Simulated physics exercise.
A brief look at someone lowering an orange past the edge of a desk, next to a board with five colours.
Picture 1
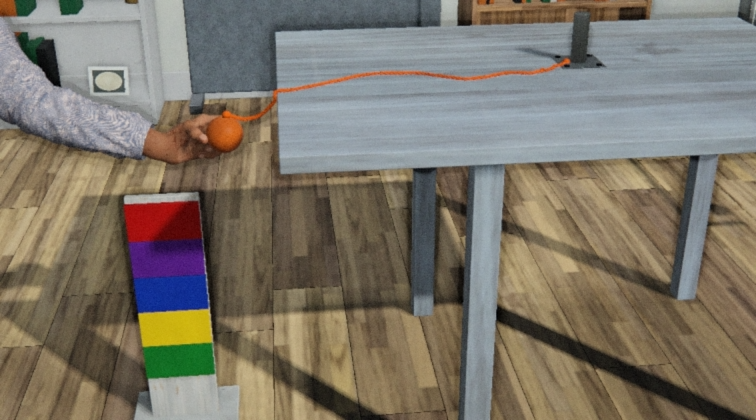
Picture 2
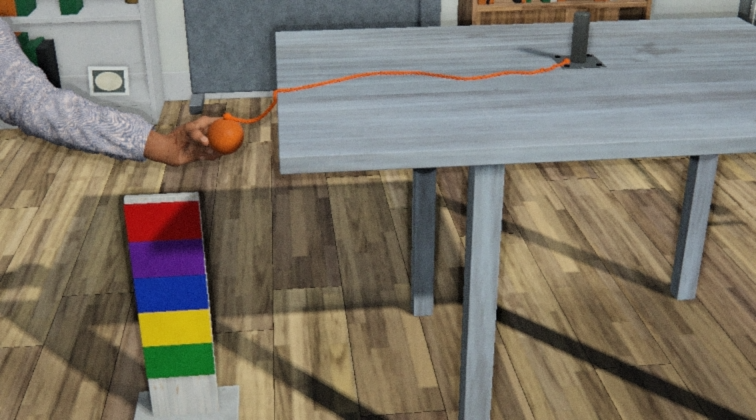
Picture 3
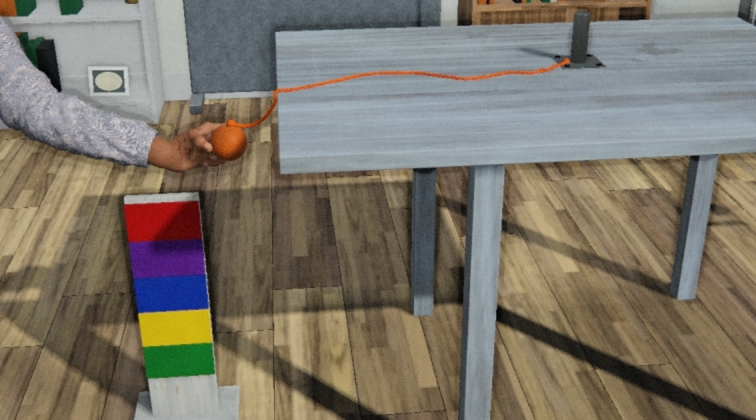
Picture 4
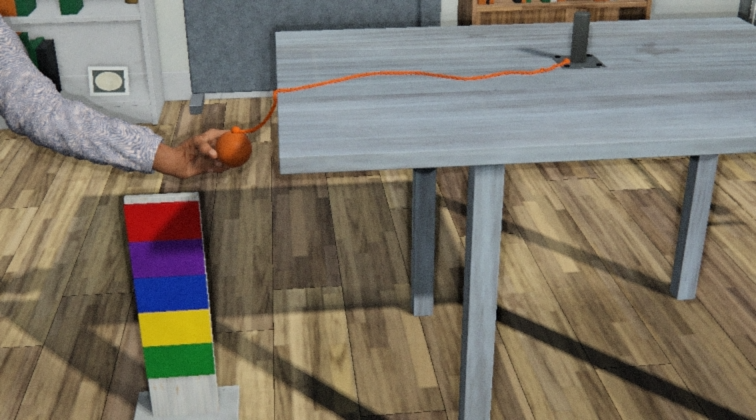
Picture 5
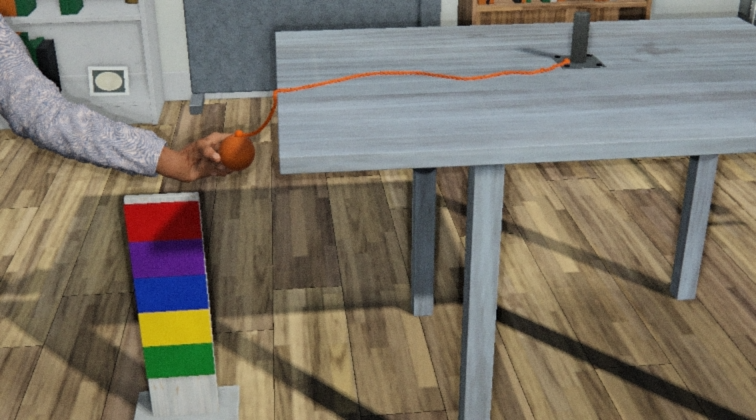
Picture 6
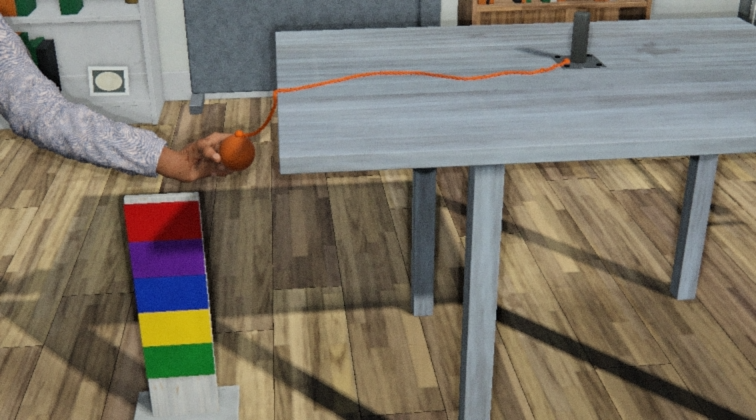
In this clip, a hand holds an orange ball tied to a cord lying across a gray table, beside an upright board with five colored bands, and shifts the ball slightly right and down before keeping it nearly still.
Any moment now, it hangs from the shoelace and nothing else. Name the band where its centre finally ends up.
Its centre finishes at the red band.
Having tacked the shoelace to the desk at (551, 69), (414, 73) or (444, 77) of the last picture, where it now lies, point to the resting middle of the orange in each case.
That would be (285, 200) for the first, (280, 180) for the second and (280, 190) for the third.
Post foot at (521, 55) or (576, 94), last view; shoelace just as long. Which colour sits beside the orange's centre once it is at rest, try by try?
Trial 1 - purple; trial 2 - purple.
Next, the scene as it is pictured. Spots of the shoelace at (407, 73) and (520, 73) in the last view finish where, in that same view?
(379, 79), then (494, 68).
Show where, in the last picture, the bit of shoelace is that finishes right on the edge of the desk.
That spot is near (314, 86).
Soon after, orange near (271, 200); level with red.
Then, orange near (278, 208); level with red.
At rest, orange near (284, 208); level with red. Its middle rests at the red band.
